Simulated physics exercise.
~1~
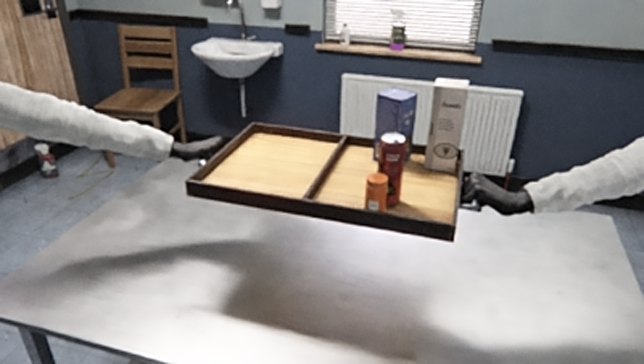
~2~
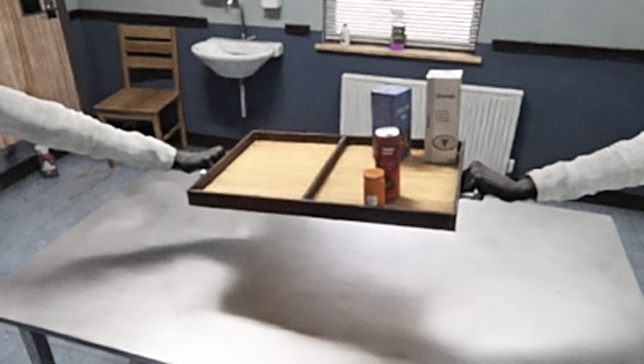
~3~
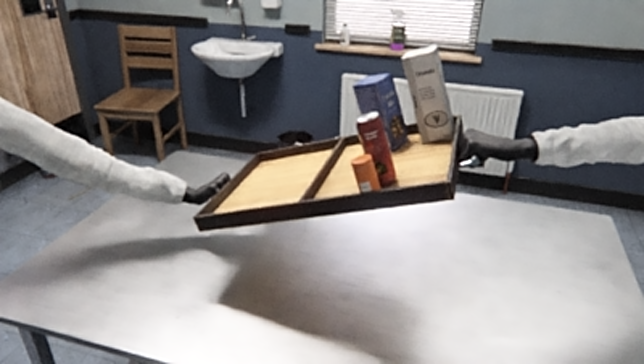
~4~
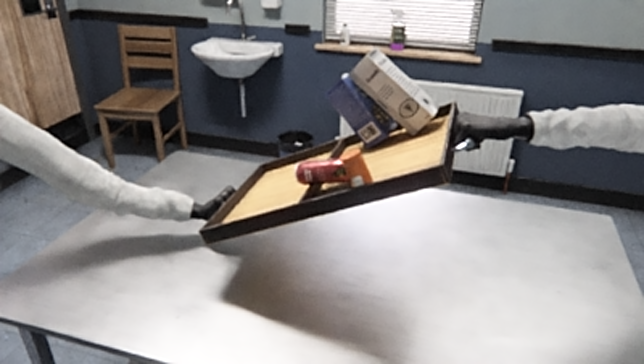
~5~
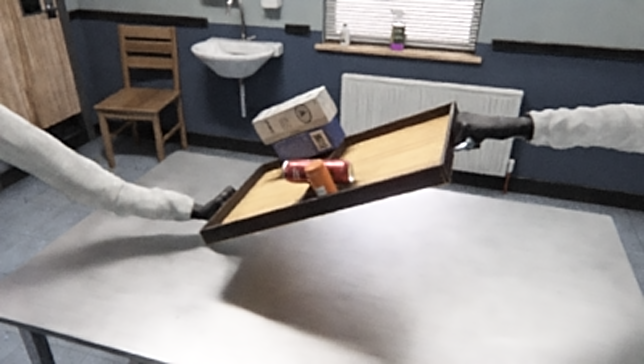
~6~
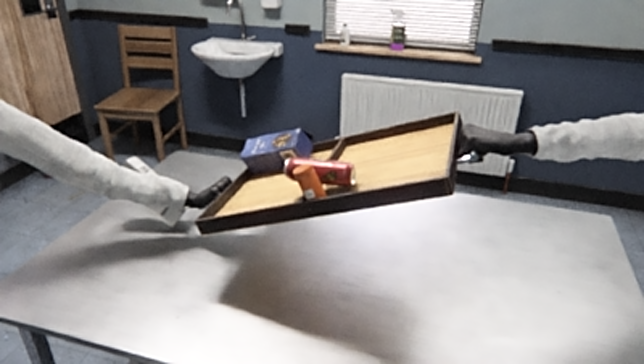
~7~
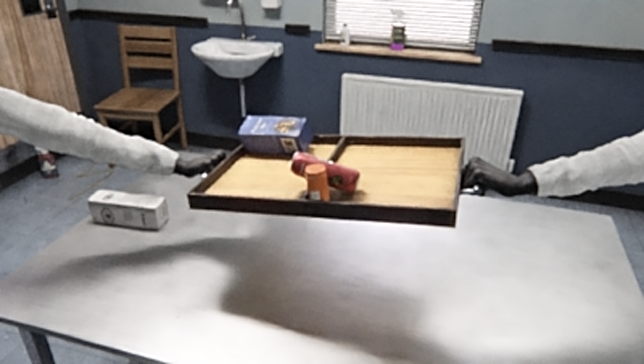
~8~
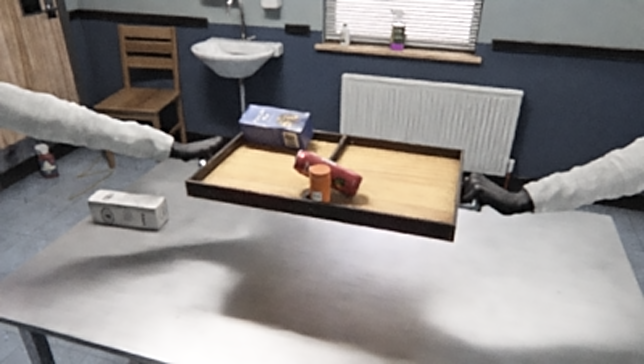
Gloved hands tilting a divided tray left and levelling it, white carton falling onto the table, blue carton and red can toppling aboard.
